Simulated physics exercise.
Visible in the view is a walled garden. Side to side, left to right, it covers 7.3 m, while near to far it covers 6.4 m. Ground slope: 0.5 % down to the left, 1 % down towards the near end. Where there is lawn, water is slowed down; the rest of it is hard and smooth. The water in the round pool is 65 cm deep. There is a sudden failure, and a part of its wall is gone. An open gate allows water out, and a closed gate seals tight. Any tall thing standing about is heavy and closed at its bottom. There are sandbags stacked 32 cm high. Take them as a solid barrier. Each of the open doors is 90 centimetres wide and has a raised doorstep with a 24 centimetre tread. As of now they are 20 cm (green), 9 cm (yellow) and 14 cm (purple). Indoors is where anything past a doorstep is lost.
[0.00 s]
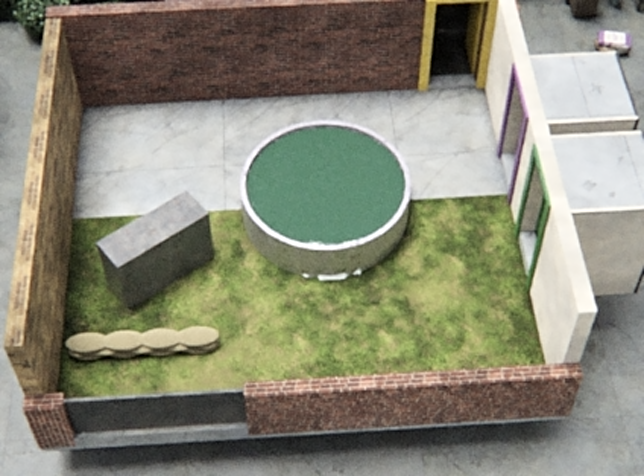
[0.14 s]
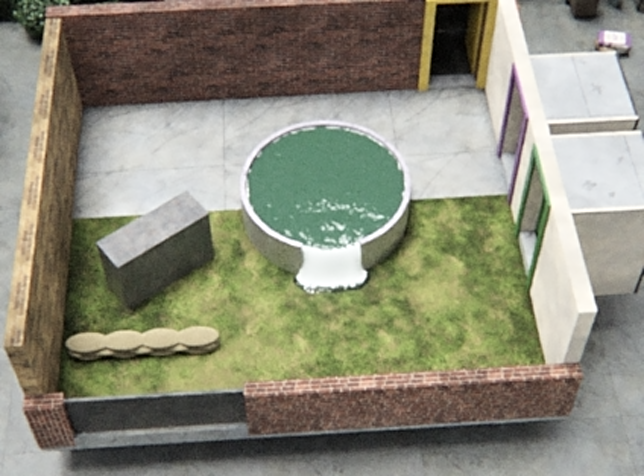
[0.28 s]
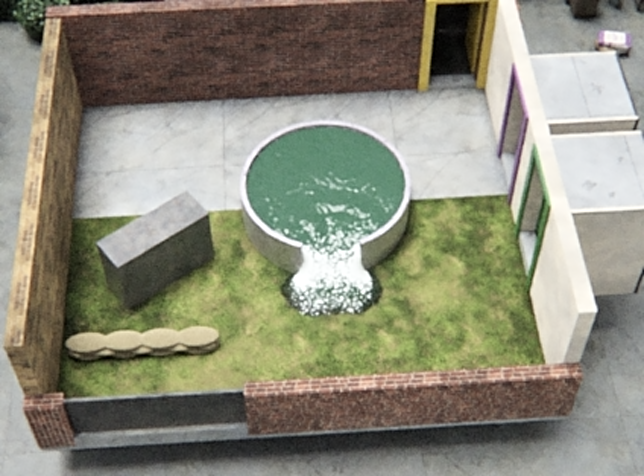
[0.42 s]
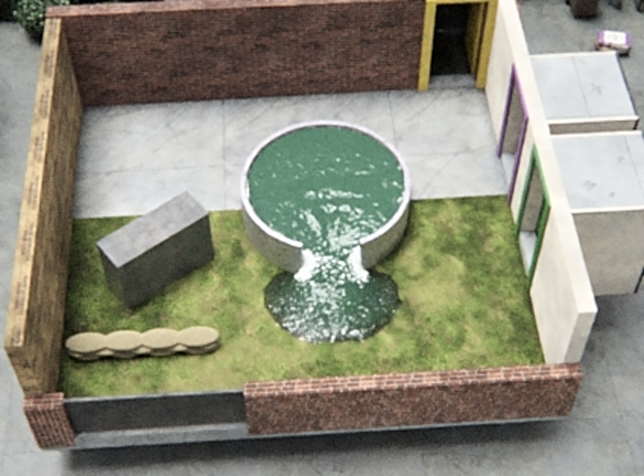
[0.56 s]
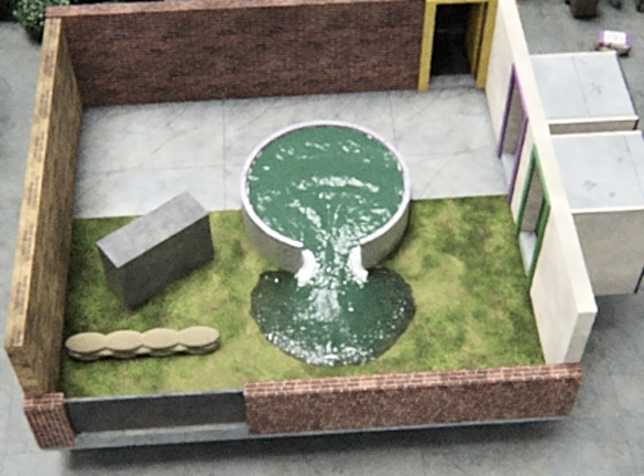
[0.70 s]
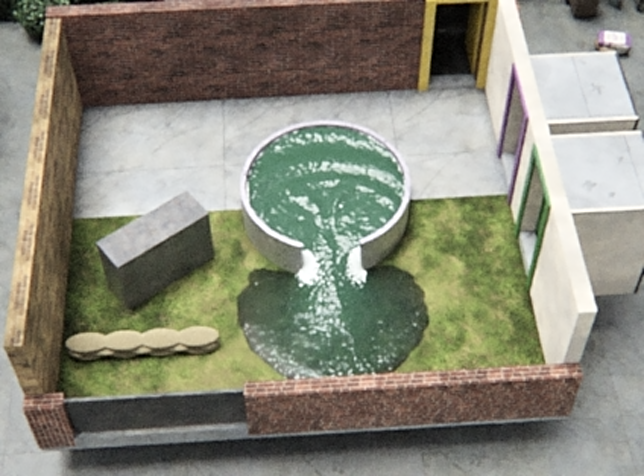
A round pool of green water in a walled garden broke open at the front, and water gushed through the gap, foaming white at first, then spread across the grass in a widening dark puddle.
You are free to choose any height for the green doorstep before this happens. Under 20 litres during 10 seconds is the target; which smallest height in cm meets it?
It is met at about 5.5 cm and above.
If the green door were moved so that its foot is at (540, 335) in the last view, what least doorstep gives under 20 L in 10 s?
Minimum: About 12.5 cm.
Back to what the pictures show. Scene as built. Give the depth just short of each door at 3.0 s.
Green door 0 cm, yellow door 0 cm, purple door 0 cm.
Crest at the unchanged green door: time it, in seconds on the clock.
Some 6.0 s, more or less.
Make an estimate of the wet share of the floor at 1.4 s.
Near 20 per cent of the open floor.
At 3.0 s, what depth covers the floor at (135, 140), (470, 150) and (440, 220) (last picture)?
The three readings, in order, are 0, 0 and 0 cm.
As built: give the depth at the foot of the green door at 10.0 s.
Roughly 9.0 cm deep.
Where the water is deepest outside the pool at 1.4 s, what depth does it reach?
I'd estimate roughly 32 cm.
After 1.4 s water covers 20 % of the floor, deepest (32 cm) near (329, 286); it has not reached the green door.
After 3.0 s water covers 35 % of the floor, deepest (26 cm) near (547, 393); it has not reached the green door.
After 10.0 s water covers 80 % of the floor, deepest (16 cm) near (55, 424); 9 cm at the green door, 0 litres in over its 20 cm doorstep.
At the green door as built, the water arrived by 3.6 s and peaked near 9 cm at 6.0 s.
Run again over the same 10 s with other heights there, 31 litres in over 4.5 cm, 13 litres over 6 cm. The limit of 20 litres is kept from about 5.5 cm up.
